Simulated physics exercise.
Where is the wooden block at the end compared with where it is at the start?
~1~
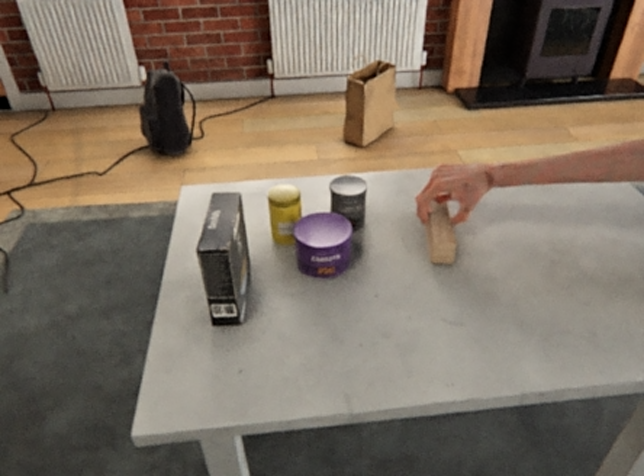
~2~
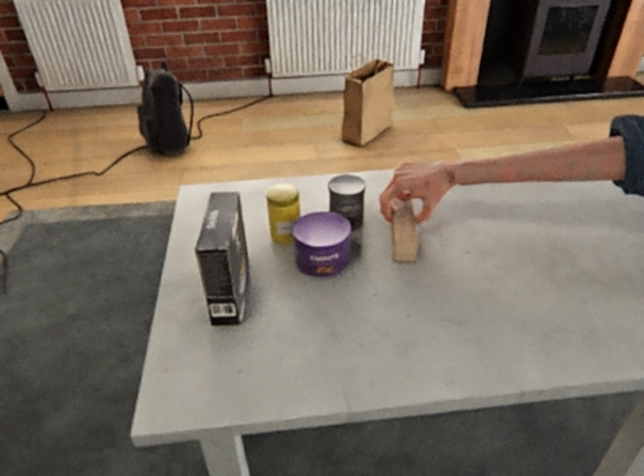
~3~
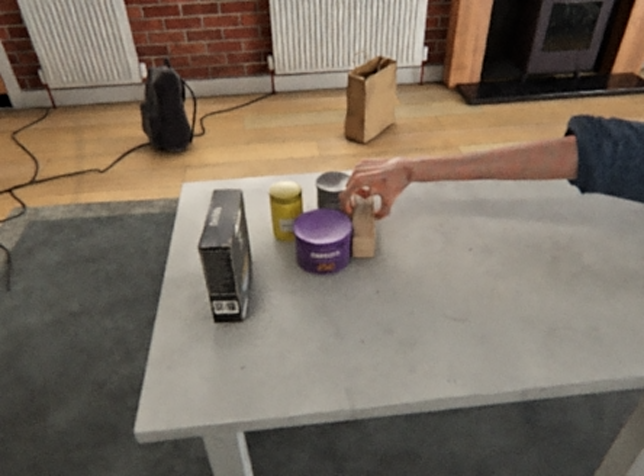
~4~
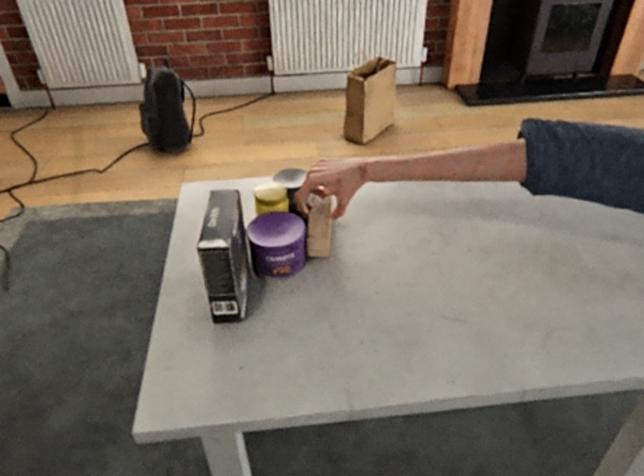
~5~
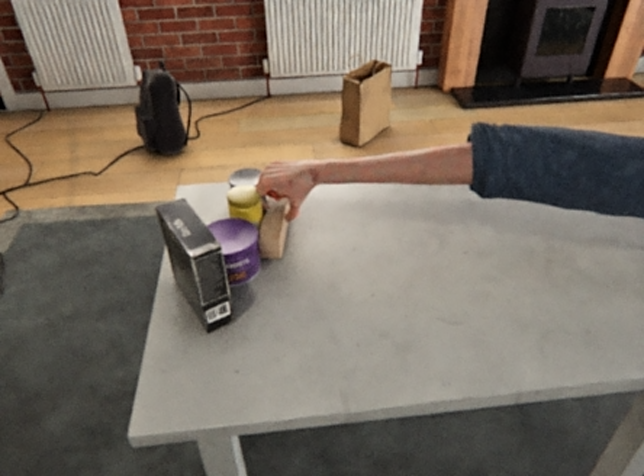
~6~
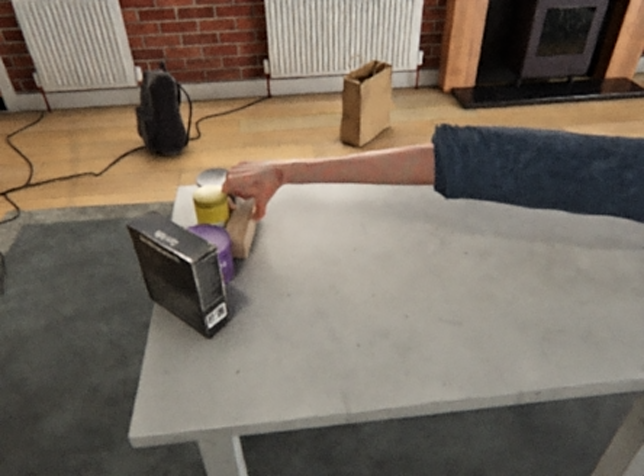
At the start the block is out on the open table, to the right of the group of containers. By the end it has been slid well to the left and sits close against them near the table's left end.
